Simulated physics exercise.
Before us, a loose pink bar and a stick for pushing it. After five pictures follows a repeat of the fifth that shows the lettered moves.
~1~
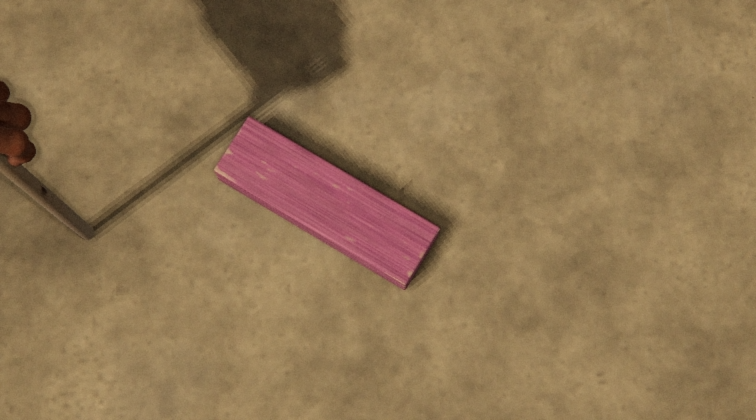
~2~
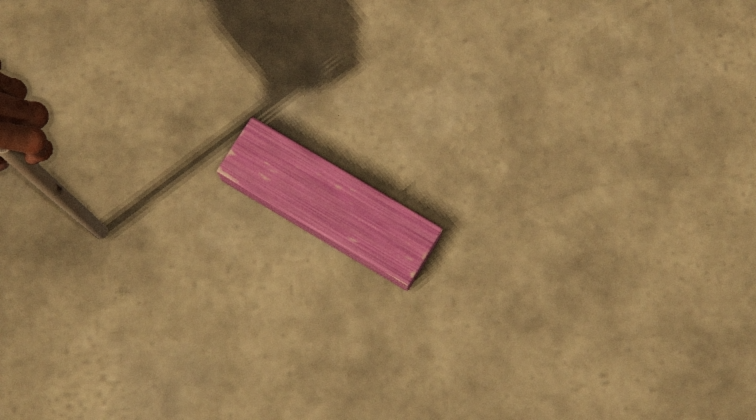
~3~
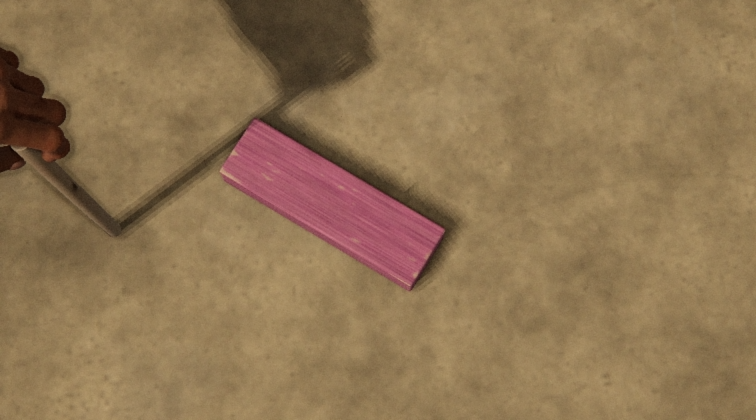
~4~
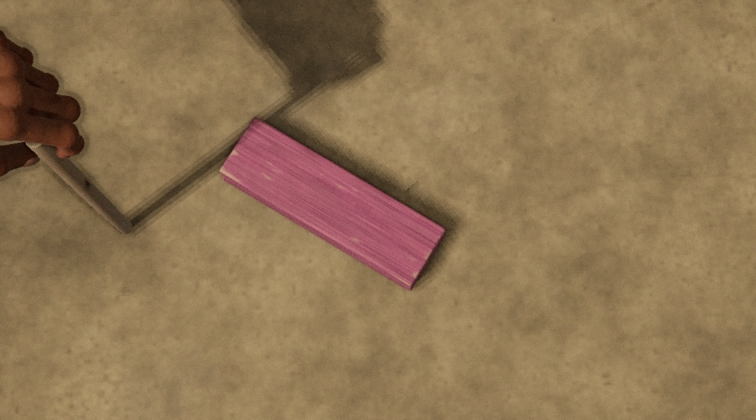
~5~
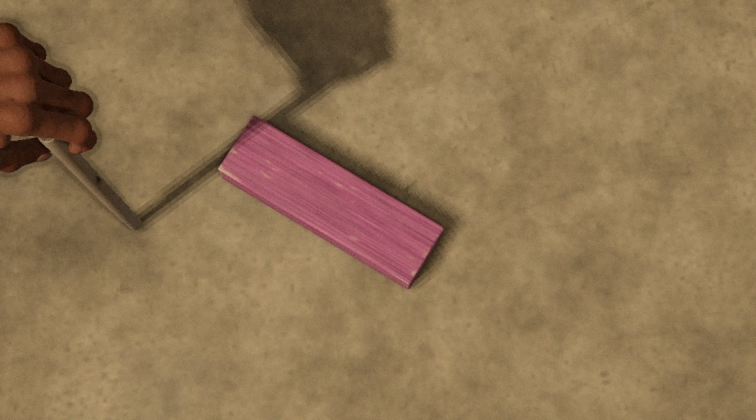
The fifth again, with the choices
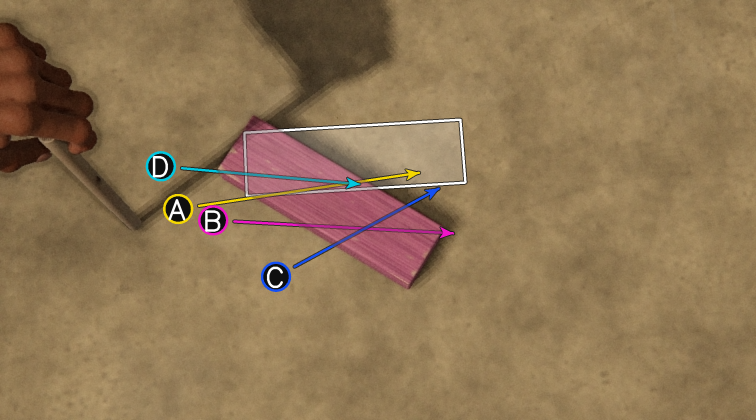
The video shows a hand at the left moving a stick rightward over a mottled brown surface, its shadow shifting along with it, while a loose pink bar lying nearby stays almost still, with barely any visible shift.
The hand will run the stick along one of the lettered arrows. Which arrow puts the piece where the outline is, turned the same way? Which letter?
It ends in the outline with C.
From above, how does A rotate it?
It turns clockwise.
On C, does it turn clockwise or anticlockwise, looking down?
It turns anticlockwise.
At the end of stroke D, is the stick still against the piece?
At the end, yes.
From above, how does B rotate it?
On that stroke, anticlockwise.
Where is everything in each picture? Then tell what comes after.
Pink bar (326, 198), in the first frame.
Pink bar (329, 199), in the second frame.
Pink bar (331, 200), in the third frame.
Pink bar (332, 199), in the fourth frame.
Pink bar (330, 197), in the fifth frame.
On the copy, A from (199, 206) to (419, 173); B from (234, 221) to (453, 233); C from (294, 267) to (439, 189); D from (182, 168) to (359, 184).
On C. First, foot of the stick (347, 239), piece (340, 185).
Then, foot of the stick (399, 210), piece (353, 158).
Finally, foot of the stick (439, 189), piece (355, 146); it fills the outline.
By contrast, A leaves the piece out of the outline, at (460, 150); B leaves the piece out of the outline, at (365, 160); D leaves the piece out of the outline, at (465, 239).
